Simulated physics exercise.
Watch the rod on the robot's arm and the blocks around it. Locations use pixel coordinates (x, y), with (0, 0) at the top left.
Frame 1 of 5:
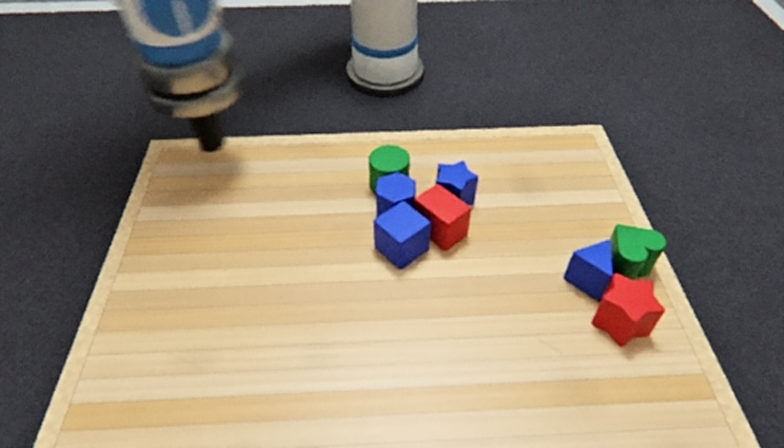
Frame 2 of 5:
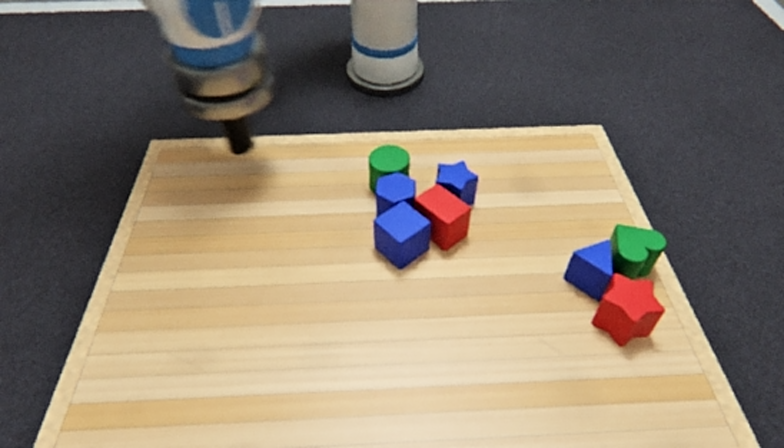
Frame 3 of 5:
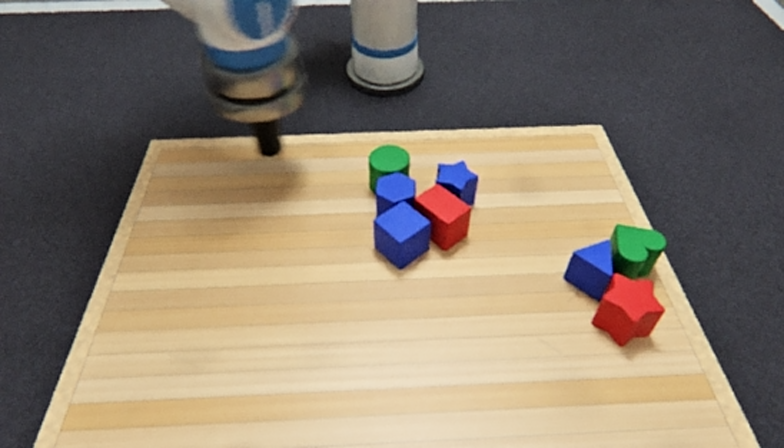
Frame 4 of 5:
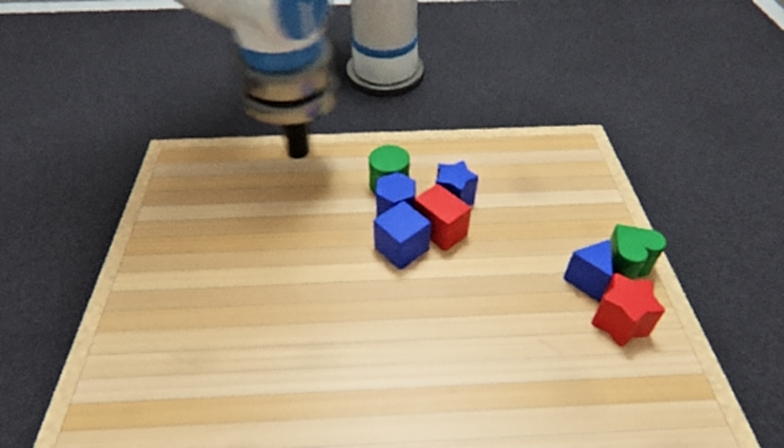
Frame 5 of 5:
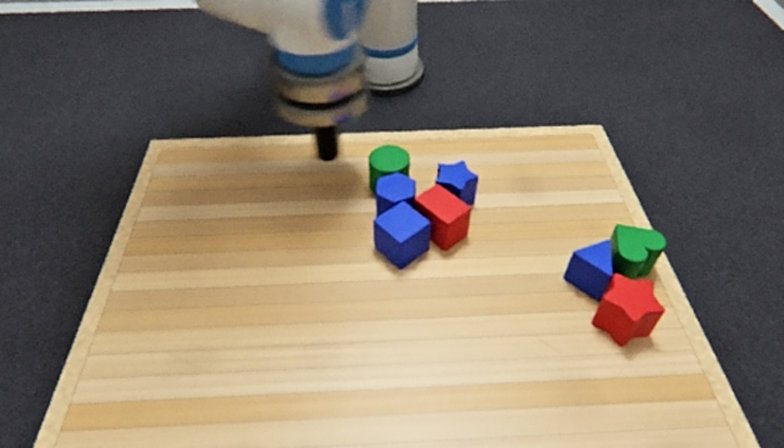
A robot arm with a dark rod slid steadily to the right along the far edge of a wooden board, nearing a green round block, while the red, blue and green blocks all stayed still.
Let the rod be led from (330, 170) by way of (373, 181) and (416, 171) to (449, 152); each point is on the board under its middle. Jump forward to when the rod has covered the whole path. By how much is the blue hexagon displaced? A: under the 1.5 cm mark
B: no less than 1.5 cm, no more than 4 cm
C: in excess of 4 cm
Correct choice: A.
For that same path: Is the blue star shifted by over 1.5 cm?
Yes - that is the case.
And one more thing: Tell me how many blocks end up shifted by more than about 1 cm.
When the path ends, I think you'll find two blocks out of place by more than 1 cm.
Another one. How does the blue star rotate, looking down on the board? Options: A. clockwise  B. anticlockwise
Option A.
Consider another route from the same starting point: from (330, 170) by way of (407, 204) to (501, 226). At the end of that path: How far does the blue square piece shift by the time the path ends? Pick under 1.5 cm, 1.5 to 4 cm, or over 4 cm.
Once the path ends, it will sit 1.5 to 4 cm from where it is now.
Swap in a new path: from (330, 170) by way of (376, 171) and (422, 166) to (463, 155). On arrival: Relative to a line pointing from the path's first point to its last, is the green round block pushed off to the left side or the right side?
Well, taking the path from its start to its end as straight ahead, the green round block moves to the right.
The first path, step by step. One third of the way, rod at (373, 164); green round block at (406, 159); blue hexagon at (401, 187), turned 25° clockwise.
Two thirds of the way, rod at (418, 153); green round block at (449, 154); blue hexagon at (402, 187), turned 30° clockwise; blue star at (471, 178), turned 45° clockwise.
At the end, rod at (451, 135); green round block at (457, 151); blue hexagon at (402, 187), turned 30° clockwise; red rectangular block not moved; blue star at (472, 178), turned 50° clockwise.
